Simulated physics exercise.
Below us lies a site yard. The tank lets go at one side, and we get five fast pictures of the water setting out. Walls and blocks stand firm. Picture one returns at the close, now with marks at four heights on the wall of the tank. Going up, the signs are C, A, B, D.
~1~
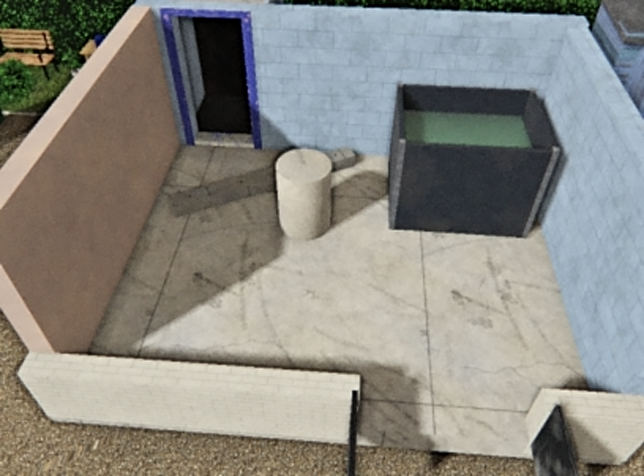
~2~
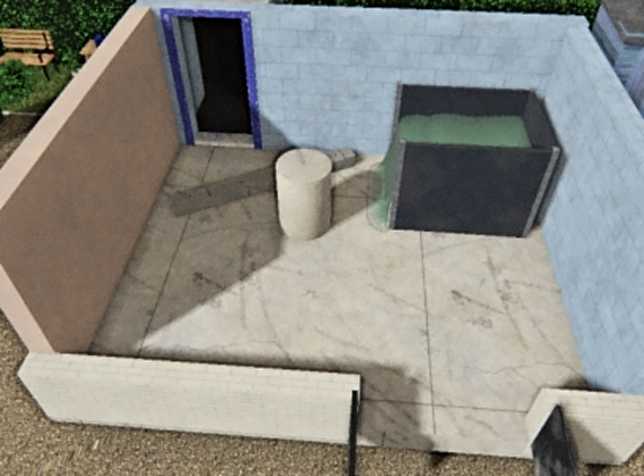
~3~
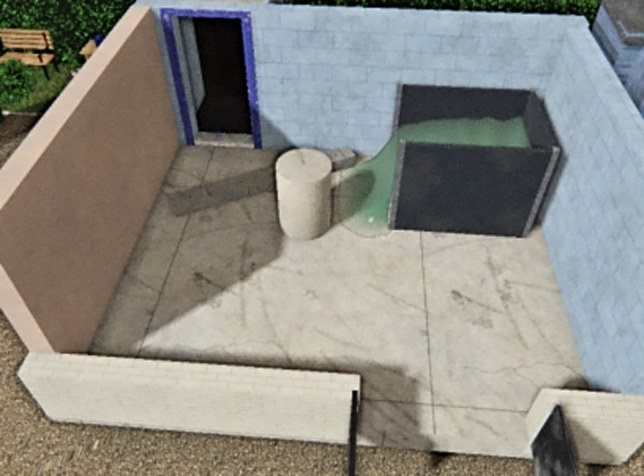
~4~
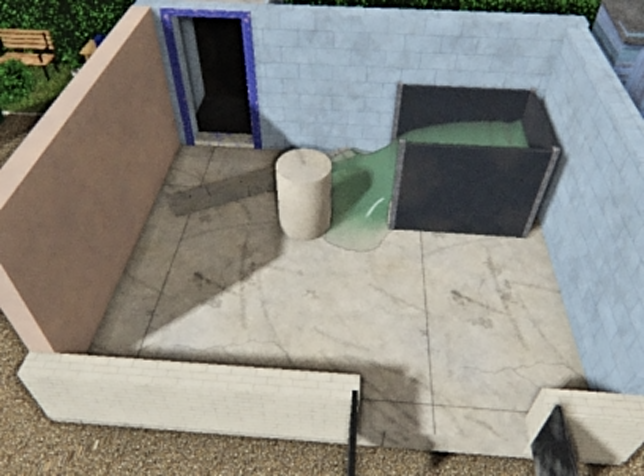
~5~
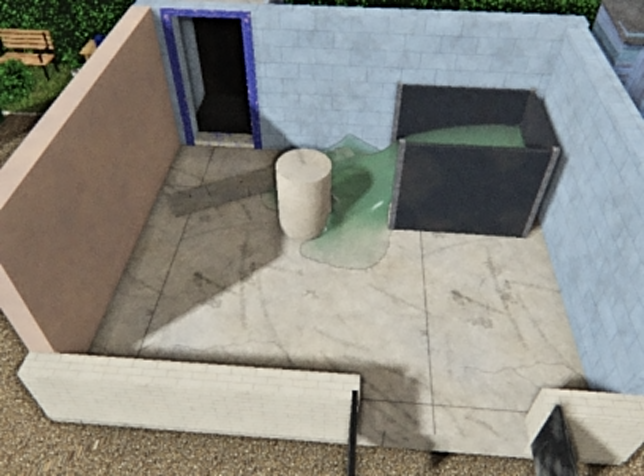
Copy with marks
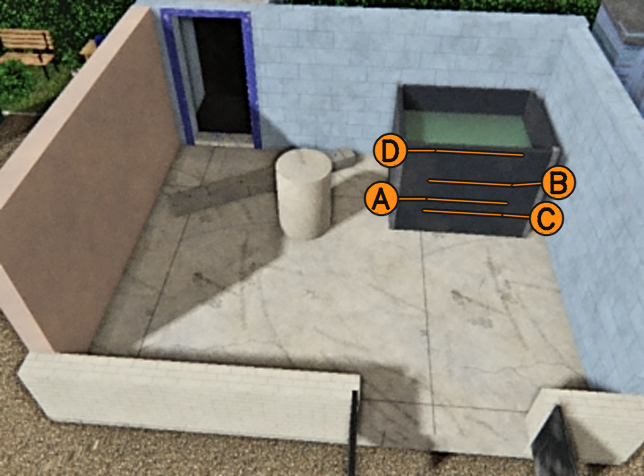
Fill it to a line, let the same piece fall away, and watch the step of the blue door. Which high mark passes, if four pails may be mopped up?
Use level A.
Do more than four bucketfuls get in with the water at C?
No.
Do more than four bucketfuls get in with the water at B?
Yes.
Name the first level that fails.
B it is.
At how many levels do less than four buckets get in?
Two of them.
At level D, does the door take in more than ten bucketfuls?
Yes, clearly.
On the marked copy, A at (466, 201); B at (470, 183); C at (463, 212); D at (478, 152); from the bottom up C, A, B, D.
With A, a splash gets over, under a bucket.
With B, about 7 bucketfuls get in.
With C, nothing gets over.
With D, dozens of bucketfuls pour in.
